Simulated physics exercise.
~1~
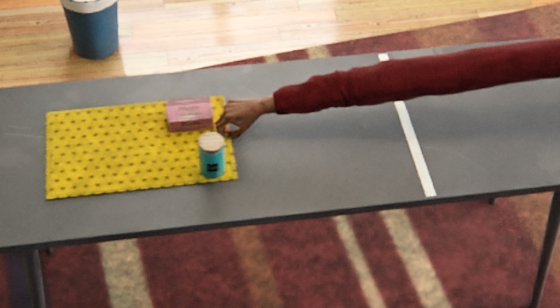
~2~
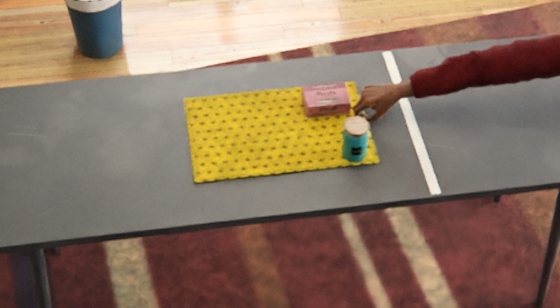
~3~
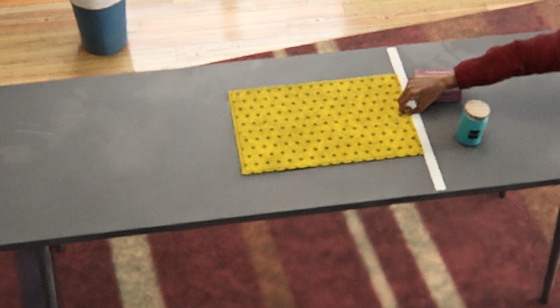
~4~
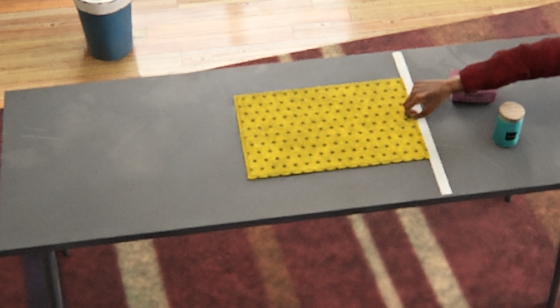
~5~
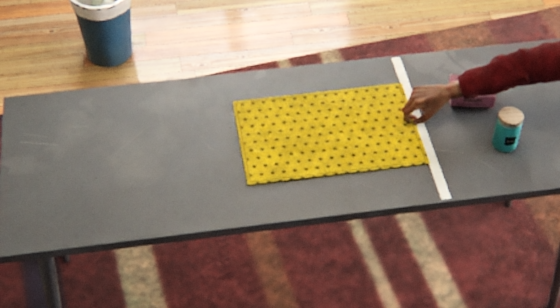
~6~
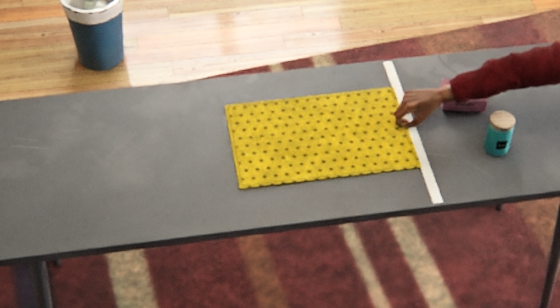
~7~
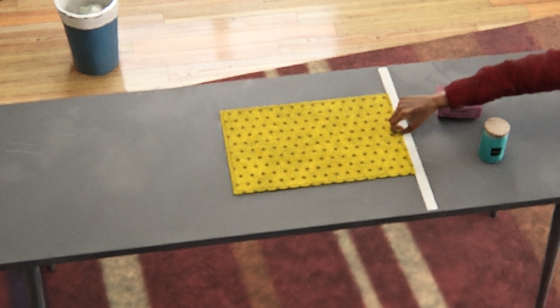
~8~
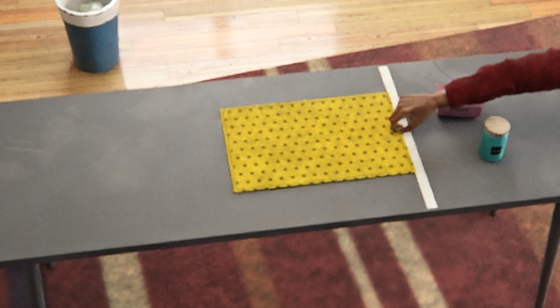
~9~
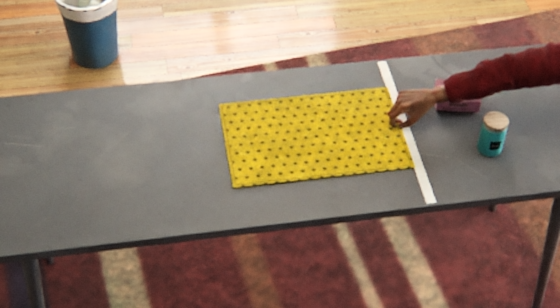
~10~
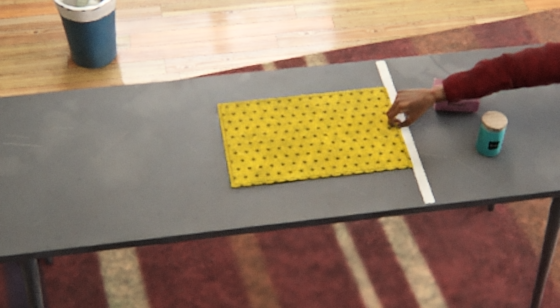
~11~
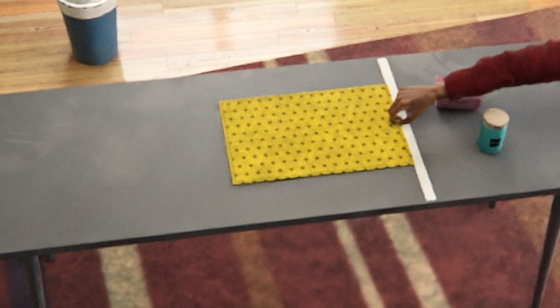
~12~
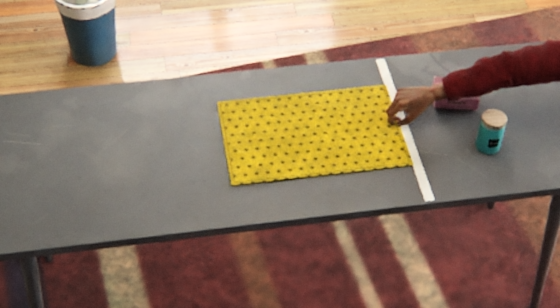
On a grey table, a hand pulls a yellow mat right; jar and packet slide off.
